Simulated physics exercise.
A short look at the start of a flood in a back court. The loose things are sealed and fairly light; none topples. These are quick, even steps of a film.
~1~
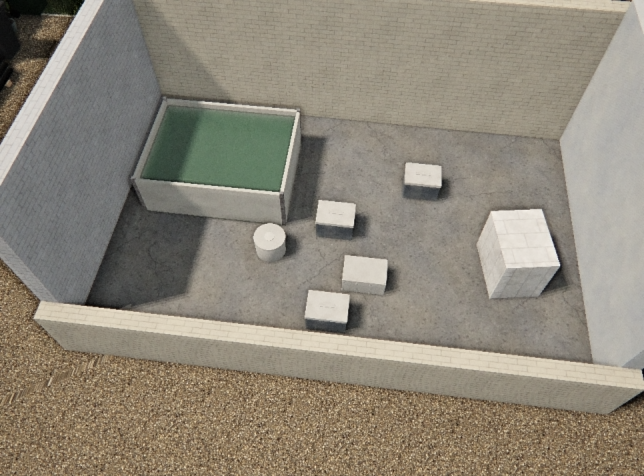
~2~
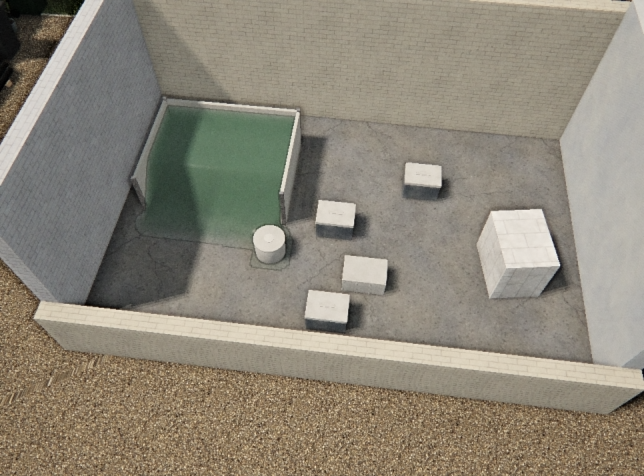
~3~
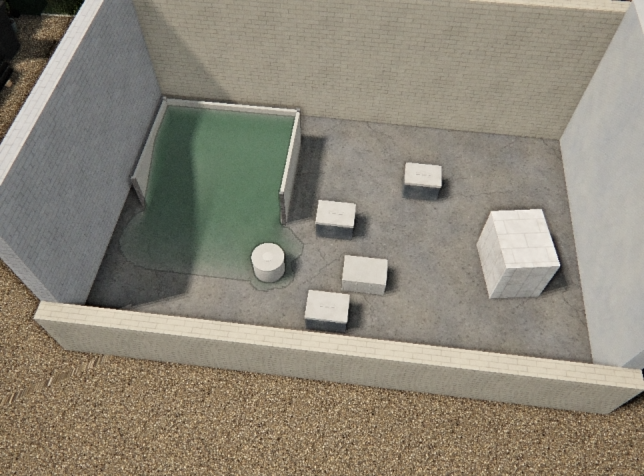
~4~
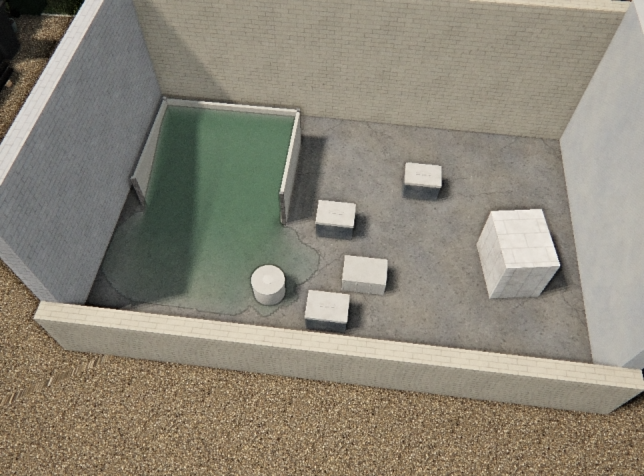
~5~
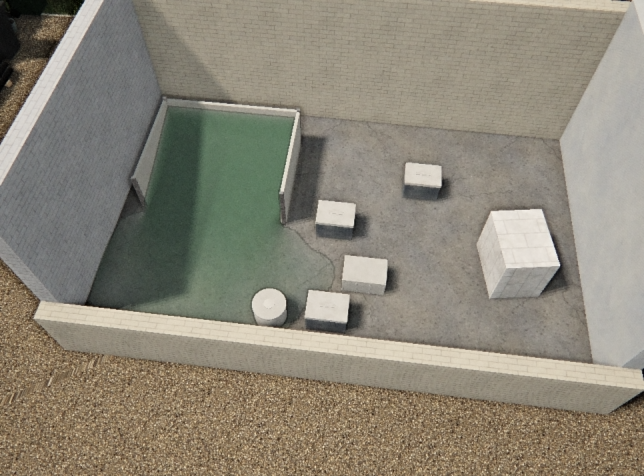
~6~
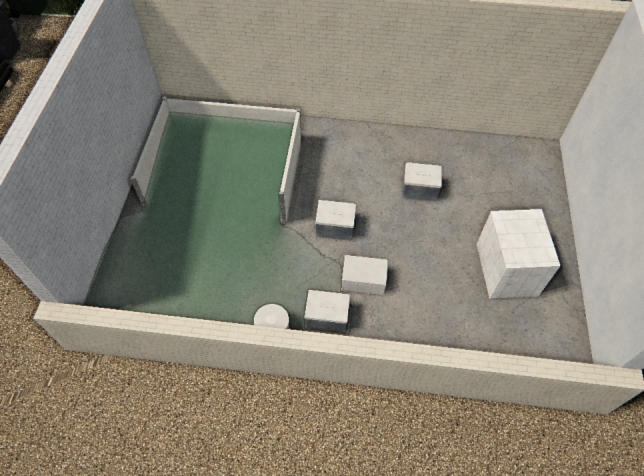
Green water spreads from a walled tank across the floor and pushes a white cylinder forward.
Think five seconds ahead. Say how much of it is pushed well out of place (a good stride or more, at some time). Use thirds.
Share: At least two thirds.
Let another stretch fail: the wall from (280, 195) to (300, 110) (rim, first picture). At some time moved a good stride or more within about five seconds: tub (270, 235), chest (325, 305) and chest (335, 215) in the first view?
In that order: Never so far, moved that far, shifted that much.
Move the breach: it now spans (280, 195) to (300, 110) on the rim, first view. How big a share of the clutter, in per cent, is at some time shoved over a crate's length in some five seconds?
Near 60 in a hundred.
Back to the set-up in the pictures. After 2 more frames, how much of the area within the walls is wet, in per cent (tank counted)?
About 35 per cent.
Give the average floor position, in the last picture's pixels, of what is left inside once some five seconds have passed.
Near (433, 188).
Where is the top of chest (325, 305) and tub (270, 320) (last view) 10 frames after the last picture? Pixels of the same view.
Roughly at (486, 325) and (444, 286).
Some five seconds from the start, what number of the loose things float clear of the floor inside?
The number is 3.
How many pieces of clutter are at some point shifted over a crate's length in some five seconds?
That makes 5.
A moment on, 1 of 5 are well off their spots; 1 afloat.
Next, 2 of 5 are well off their spots; 2 afloat.
Later, 4 of 5 are well off their spots; 1 afloat.
In the end, 5 of 5 are well off their spots, and 5 have been at some point; 3 afloat.
